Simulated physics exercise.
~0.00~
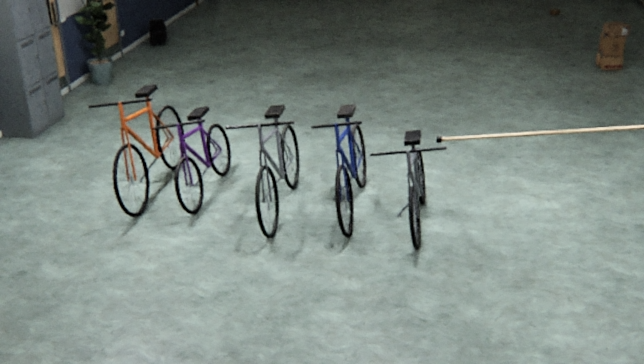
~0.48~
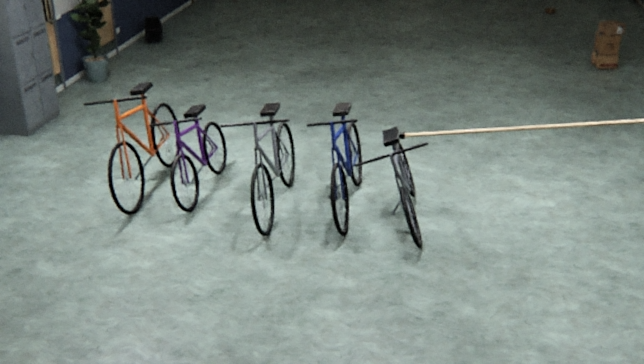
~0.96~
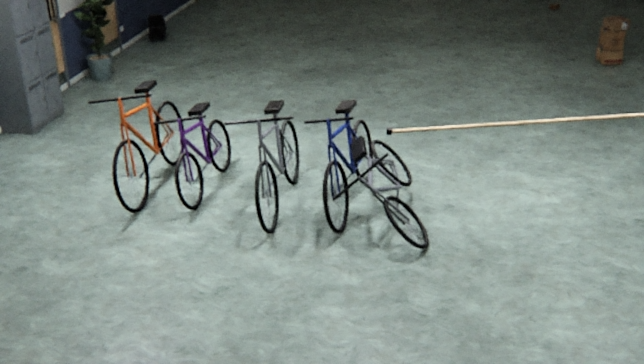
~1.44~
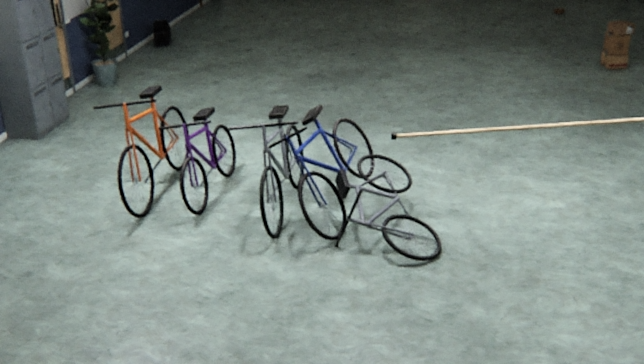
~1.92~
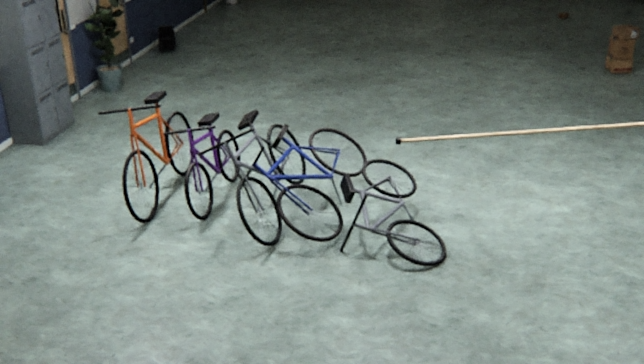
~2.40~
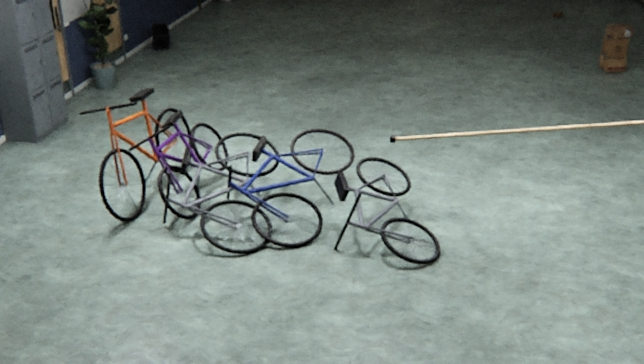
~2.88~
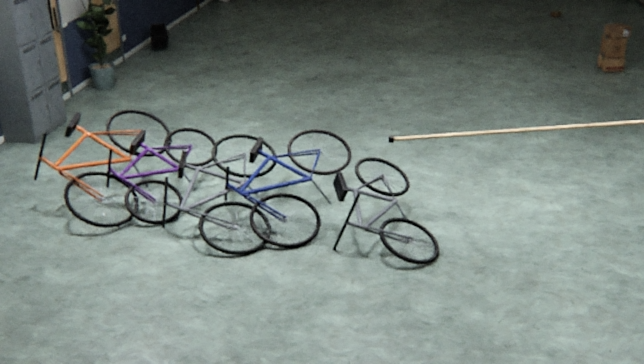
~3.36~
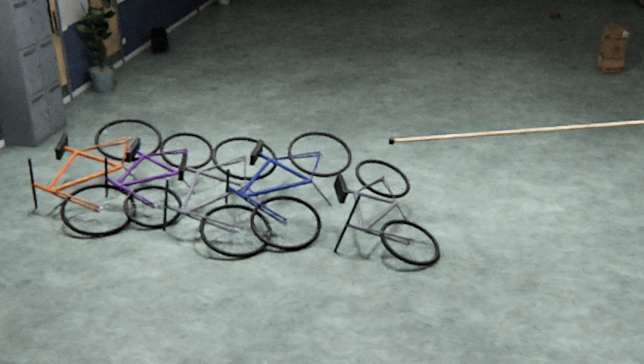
At the start, five bicycles stand in a row on a grey floor, orange and purple at the left, then a grey one, a blue one and another dark grey one at the right. A long pole reaching in from the right nudges the rightmost bicycle, which tips left into the blue one and slides down to the floor. The pole stops, but the blue bicycle topples against its grey neighbour. That one goes over into the purple bicycle, which falls toward the orange one. Finally the orange bicycle topples too, leaving all five down, several overlapping.
